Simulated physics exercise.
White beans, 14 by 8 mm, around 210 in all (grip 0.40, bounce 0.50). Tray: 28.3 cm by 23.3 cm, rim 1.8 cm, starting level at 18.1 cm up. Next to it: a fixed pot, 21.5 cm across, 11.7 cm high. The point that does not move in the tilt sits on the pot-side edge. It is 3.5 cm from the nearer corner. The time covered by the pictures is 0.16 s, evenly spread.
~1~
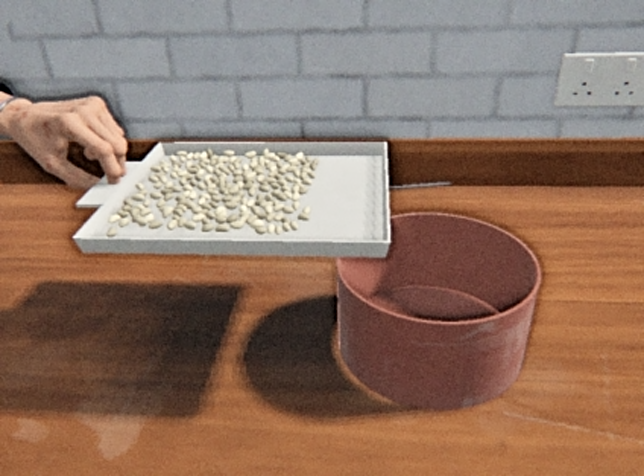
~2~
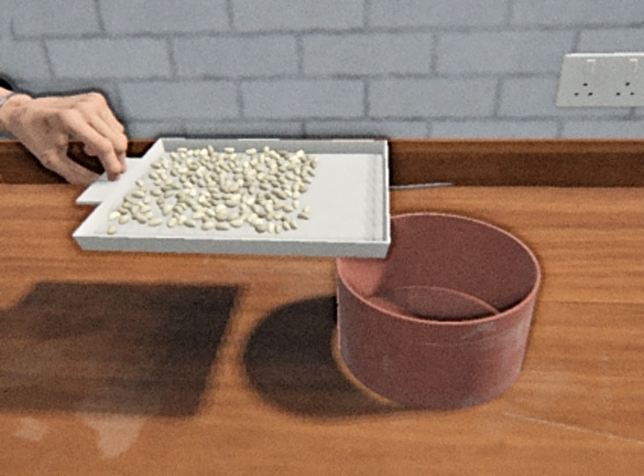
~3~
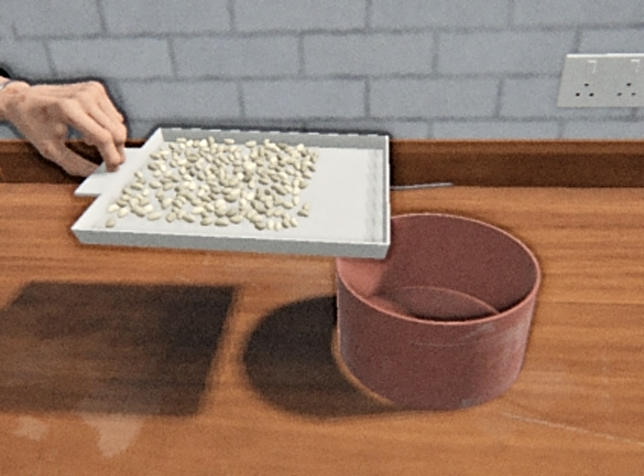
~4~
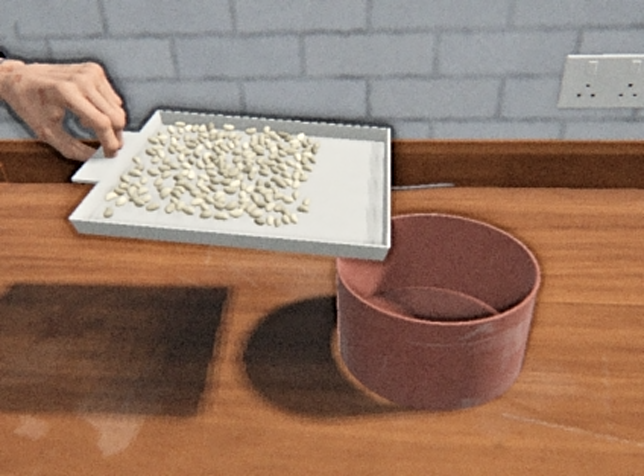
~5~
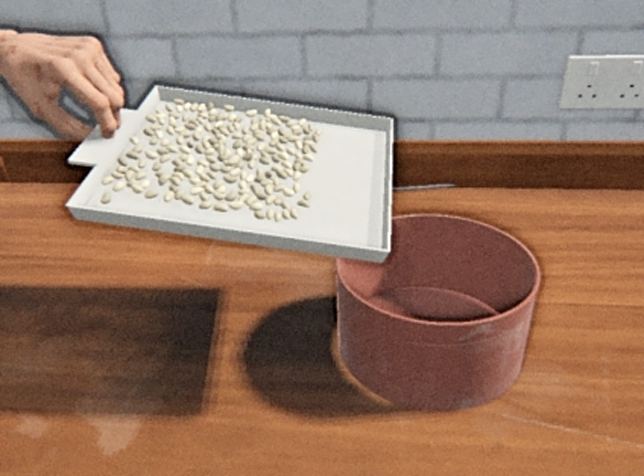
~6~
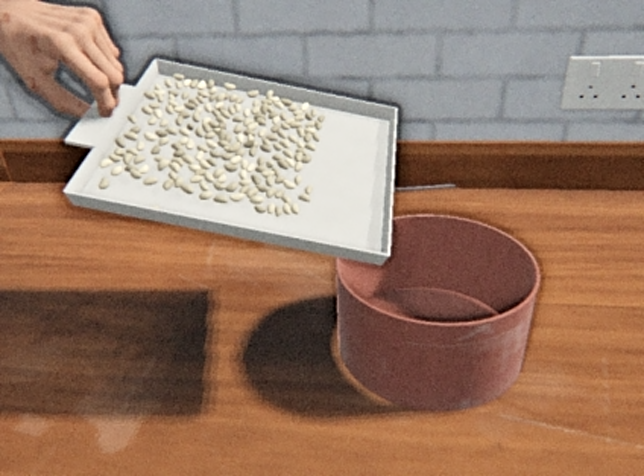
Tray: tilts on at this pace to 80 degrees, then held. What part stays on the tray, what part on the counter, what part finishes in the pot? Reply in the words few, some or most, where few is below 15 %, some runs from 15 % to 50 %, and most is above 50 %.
Shares - tray: Few; counter: Most; pot: Few.
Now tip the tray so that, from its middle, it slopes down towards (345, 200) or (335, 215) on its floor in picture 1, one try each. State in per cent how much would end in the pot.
Around 75 % for the first direction, around 55 % for the second.
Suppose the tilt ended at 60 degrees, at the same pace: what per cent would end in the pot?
It would be near 5 per cent.
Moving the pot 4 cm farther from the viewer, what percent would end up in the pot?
0 per cent.
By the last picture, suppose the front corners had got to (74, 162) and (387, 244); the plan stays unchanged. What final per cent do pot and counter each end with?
Final per cent - pot 80, counter 15.
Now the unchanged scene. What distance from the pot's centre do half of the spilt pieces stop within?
Some 24 centimetres.
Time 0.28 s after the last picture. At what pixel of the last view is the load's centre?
Approximately (308, 141) in the final picture.
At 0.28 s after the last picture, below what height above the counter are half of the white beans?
Roughly 28 centimetres, give or take.
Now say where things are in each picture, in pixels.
The first frame shows tray tilt 0 degrees, front corners at (79, 236) and (385, 240); middle of the pieces at (228, 187); pot at (435, 260).
The second frame shows tray tilt 1 degrees, front corners at (79, 233) and (385, 240); middle of the pieces at (228, 184).
The third frame shows tray tilt 3 degrees, front corners at (78, 227) and (385, 242), lowest corner right front; middle of the pieces at (228, 178).
The fourth frame shows tray tilt 7 degrees, front corners at (75, 217) and (385, 244), lowest corner right front; middle of the pieces at (227, 167).
The fifth frame shows tray tilt 13 degrees, front corners at (73, 203) and (385, 248), lowest corner right front; middle of the pieces at (227, 153).
The sixth frame shows tray tilt 19 degrees, front corners at (70, 189) and (385, 251), lowest corner right front; middle of the pieces at (228, 138); pot at (435, 261).
Then, 0.17 s after the last picture, tilt 51 degrees; the tray holds 100 %, the pot 0 %.
Then, 0.28 s after the last picture, tilt 72 degrees; the tray holds 100 %, the pot 0 %.
Then, 0.53 s after the last picture, tilt 80 degrees; the tray holds 5 %, the pot 5 %.
In the end, tray 0 %, counter 95 %, pot 5 %.
